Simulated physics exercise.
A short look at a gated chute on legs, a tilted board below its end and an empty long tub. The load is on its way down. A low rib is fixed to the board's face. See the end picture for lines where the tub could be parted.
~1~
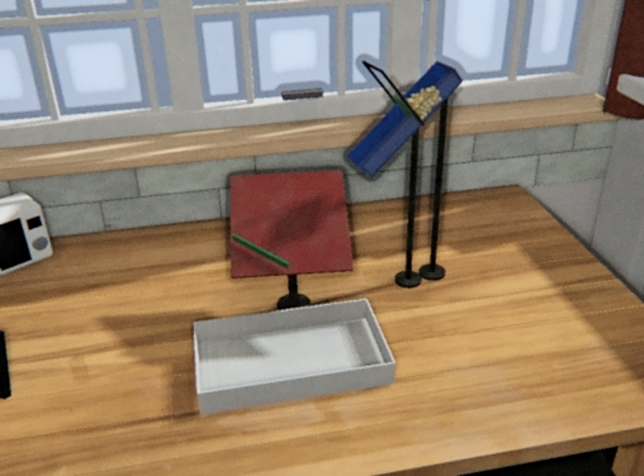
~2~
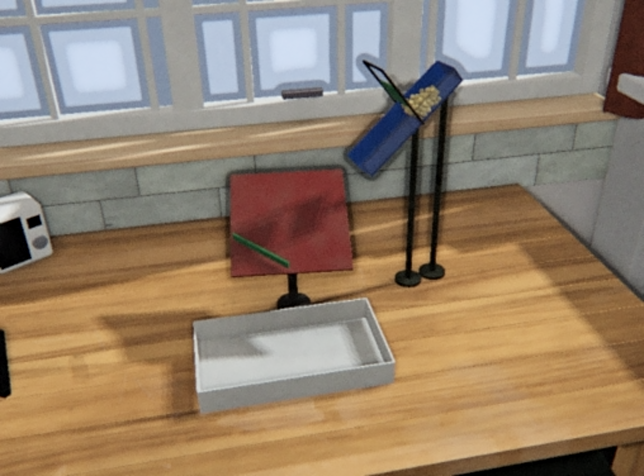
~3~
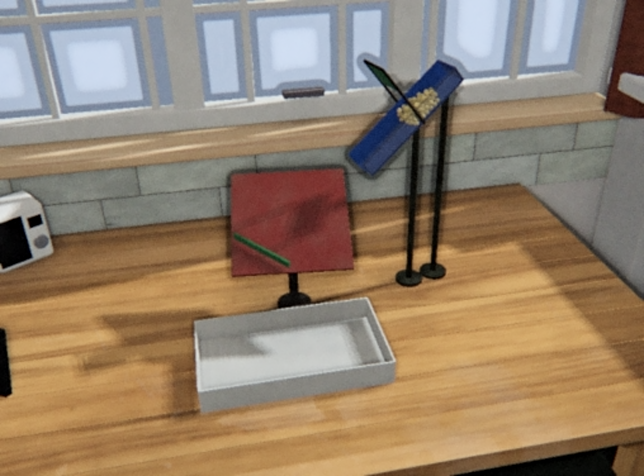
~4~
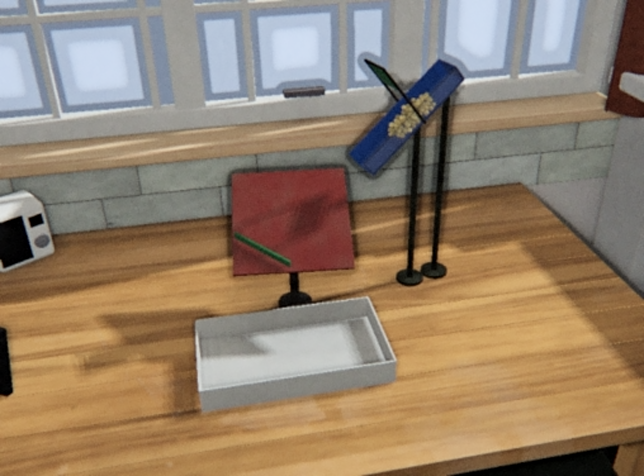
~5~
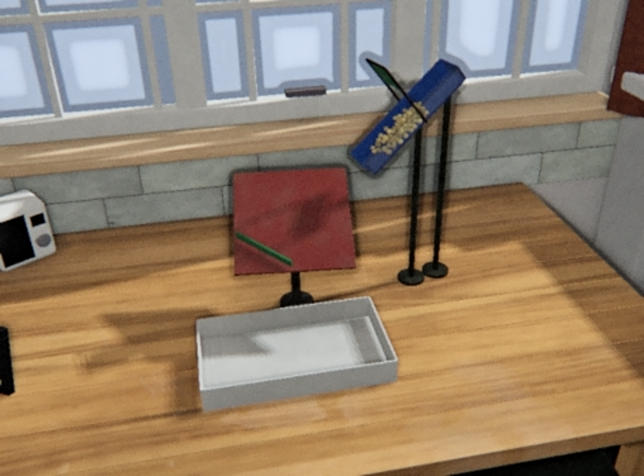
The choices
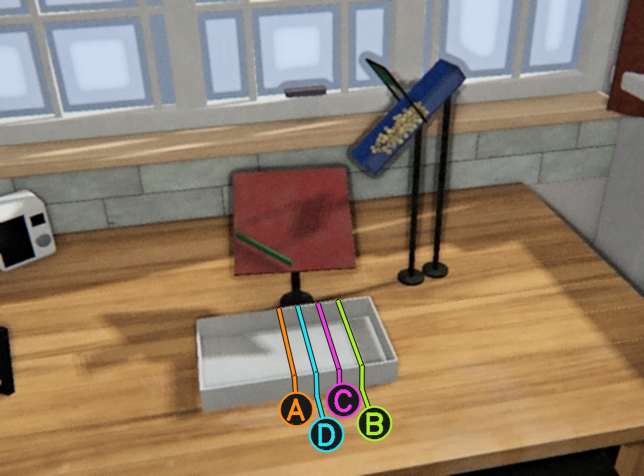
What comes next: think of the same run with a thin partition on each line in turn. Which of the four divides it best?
The best line is D.
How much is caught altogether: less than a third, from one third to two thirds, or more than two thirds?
More than two thirds.
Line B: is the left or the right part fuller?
The left side.
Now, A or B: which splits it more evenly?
Here it is line A.
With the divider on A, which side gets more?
The right side.
On the marked copy, line A crosses the front rim at (294, 376); line B crosses the front rim at (361, 366); line C crosses the front rim at (339, 369); line D crosses the front rim at (315, 373).
For line A, of what is caught, a small part on the left of the divider, most on the right.
For line B, of what is caught, nearly all on the left of the divider, a stray few on the right.
For line C, of what is caught, most on the left of the divider, a small part on the right.
For line D, of what is caught, about a third on the left of the divider, about two thirds on the right.
